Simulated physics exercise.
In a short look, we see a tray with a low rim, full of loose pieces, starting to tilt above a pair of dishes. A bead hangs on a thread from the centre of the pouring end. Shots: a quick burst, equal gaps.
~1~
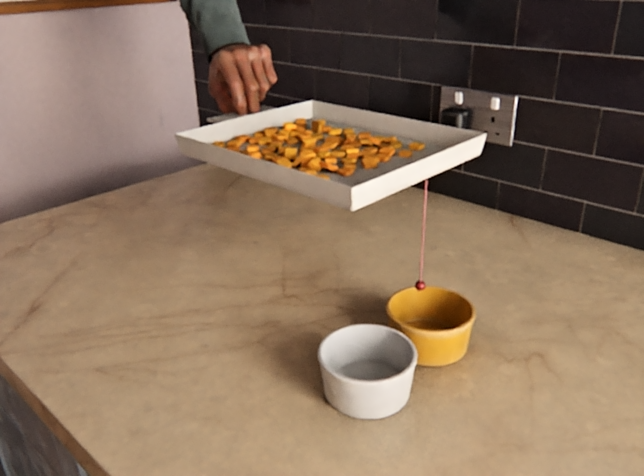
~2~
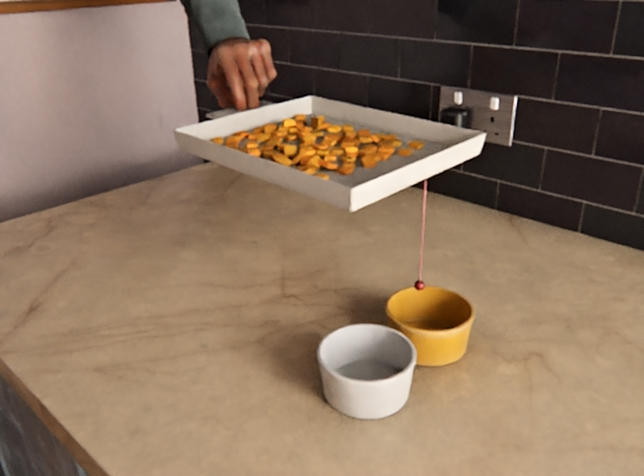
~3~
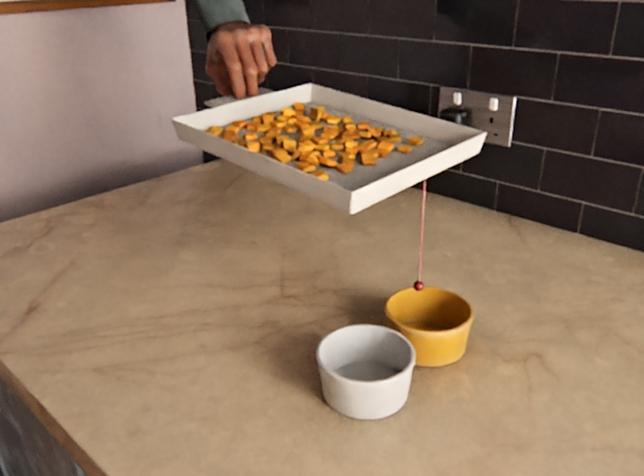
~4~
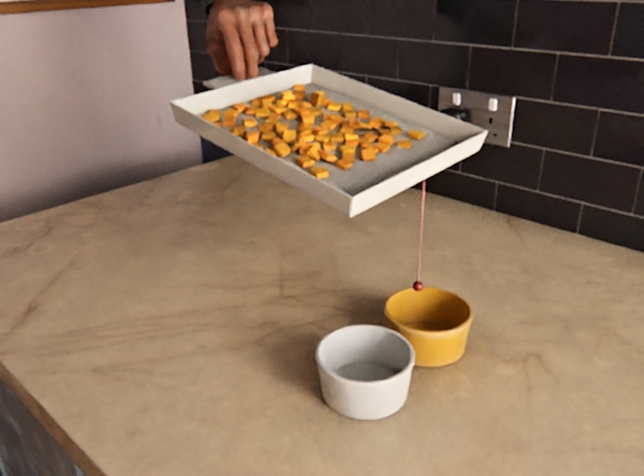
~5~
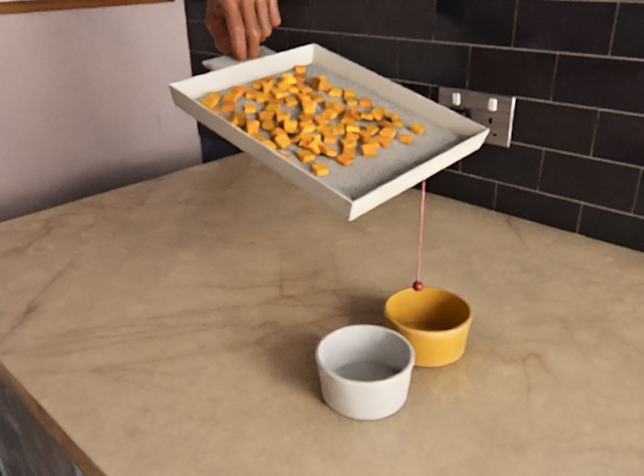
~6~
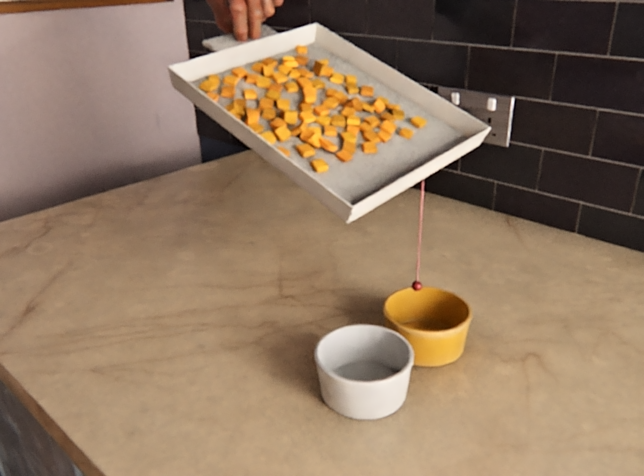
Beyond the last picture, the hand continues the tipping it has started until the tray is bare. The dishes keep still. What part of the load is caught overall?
Most likely the lost part will be a minority.
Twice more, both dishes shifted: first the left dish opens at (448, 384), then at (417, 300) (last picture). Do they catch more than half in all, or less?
Result, first setup: The minor share; second setup: The minor share.
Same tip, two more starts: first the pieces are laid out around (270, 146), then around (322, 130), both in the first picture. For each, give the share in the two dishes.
The first start gives 60 percent and the second 50 percent.
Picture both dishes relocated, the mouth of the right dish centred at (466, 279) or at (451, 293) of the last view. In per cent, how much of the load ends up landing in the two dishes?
I'd say about 30 percent, followed by about 60 percent.
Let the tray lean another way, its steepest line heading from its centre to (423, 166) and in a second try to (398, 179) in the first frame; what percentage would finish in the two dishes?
10 and 60 per cent, in that order.
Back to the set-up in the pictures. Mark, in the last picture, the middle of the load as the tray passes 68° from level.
Check around (376, 155) in the last picture.
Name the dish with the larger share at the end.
Pick: The one placed left.
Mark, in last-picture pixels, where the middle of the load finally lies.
Close to (383, 375) in the last picture.
Shortly afterwards, tray tipped steeply; the whole lot on the tray.
Next, tray tipped past a quarter turn; near a third on the tray; near a quarter in the left dish; only a few in the right dish; a little outside both; near a quarter in the air.
Some moments later, tray tipped past a quarter turn; near half in the left dish; a little in the right dish; near a third outside both.
In the end, tray tipped past a quarter turn; near half in the left dish; a little in the right dish; near a third outside both.
